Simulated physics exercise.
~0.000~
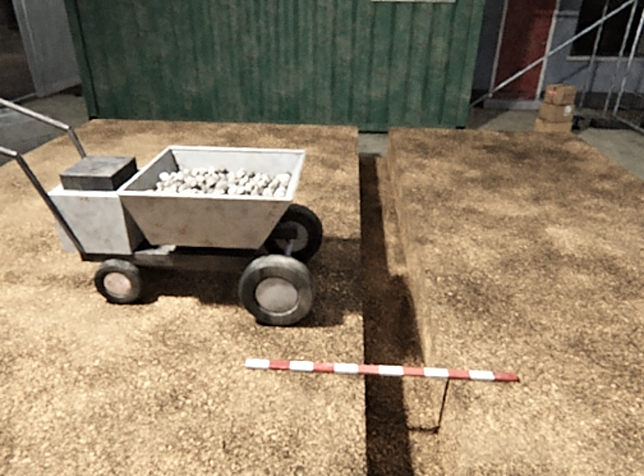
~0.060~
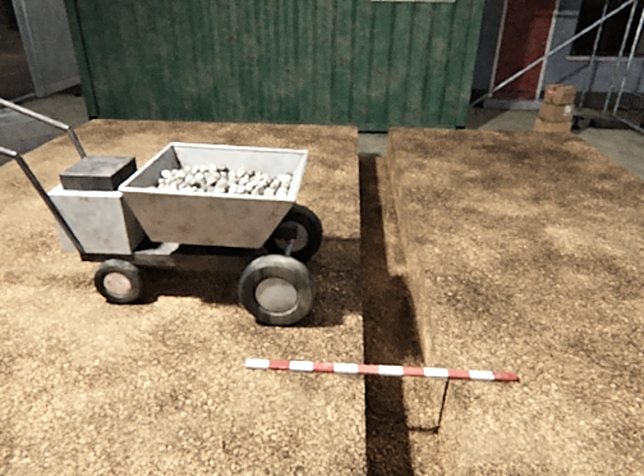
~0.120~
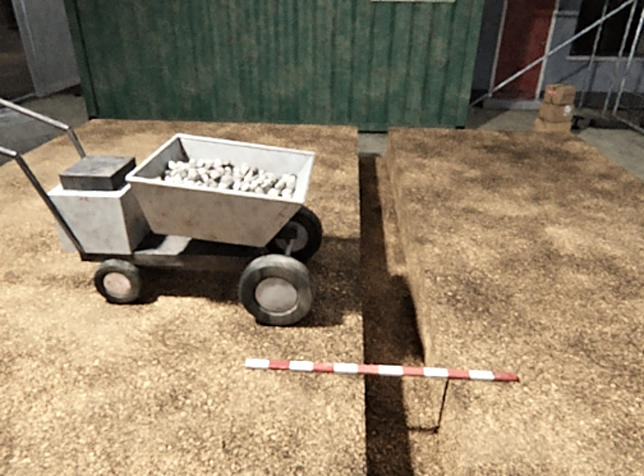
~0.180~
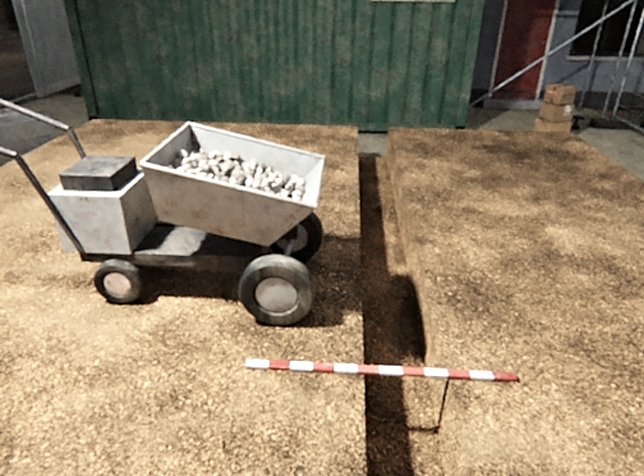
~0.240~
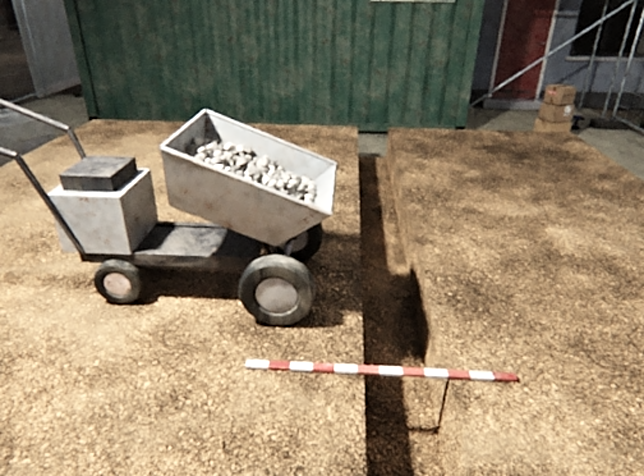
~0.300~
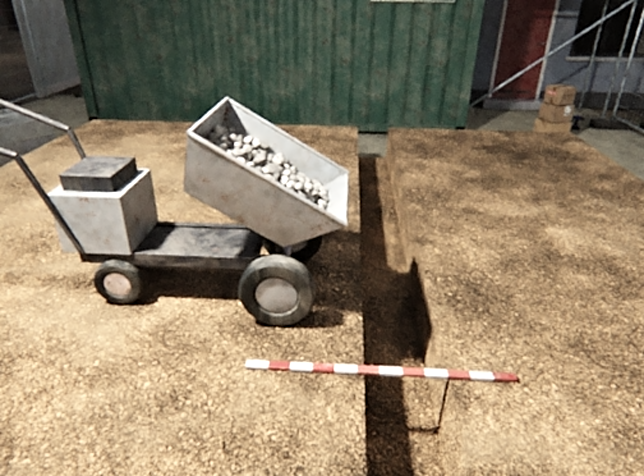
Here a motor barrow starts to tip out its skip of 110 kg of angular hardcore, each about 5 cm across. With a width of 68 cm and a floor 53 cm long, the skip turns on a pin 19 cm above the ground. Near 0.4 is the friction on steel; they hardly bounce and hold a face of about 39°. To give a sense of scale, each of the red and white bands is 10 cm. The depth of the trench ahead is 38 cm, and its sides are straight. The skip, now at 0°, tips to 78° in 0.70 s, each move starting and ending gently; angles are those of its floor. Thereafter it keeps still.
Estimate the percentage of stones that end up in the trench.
Roughly 73 per cent.
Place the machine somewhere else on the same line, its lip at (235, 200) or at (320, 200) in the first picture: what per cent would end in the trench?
Near 80 and near 45 percent.
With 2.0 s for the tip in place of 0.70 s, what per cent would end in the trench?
About 90%.
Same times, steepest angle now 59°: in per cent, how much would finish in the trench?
Then roughly 20 percent.
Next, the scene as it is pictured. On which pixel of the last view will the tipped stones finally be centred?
Middle at around (407, 335), I'd say.
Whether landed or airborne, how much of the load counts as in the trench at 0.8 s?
At that moment: Approx. 25 %.
After 0.5 s the floor is at 65°; 100 % in the skip; the foremost stones are at (365, 241).
After 0.8 s the floor is at 78°; 71 % in the skip, 26 % in the trench, 3 % past the trench; the foremost stones are at (447, 302).
After 1.1 s the floor is at 78°; 22 % in the skip, 52 % in the trench, 26 % past the trench; the foremost stones are at (559, 294).
After 3.1 s the floor is at 78°; 1 % in the skip, 73 % in the trench, 26 % past the trench; the foremost stones are at (622, 298).
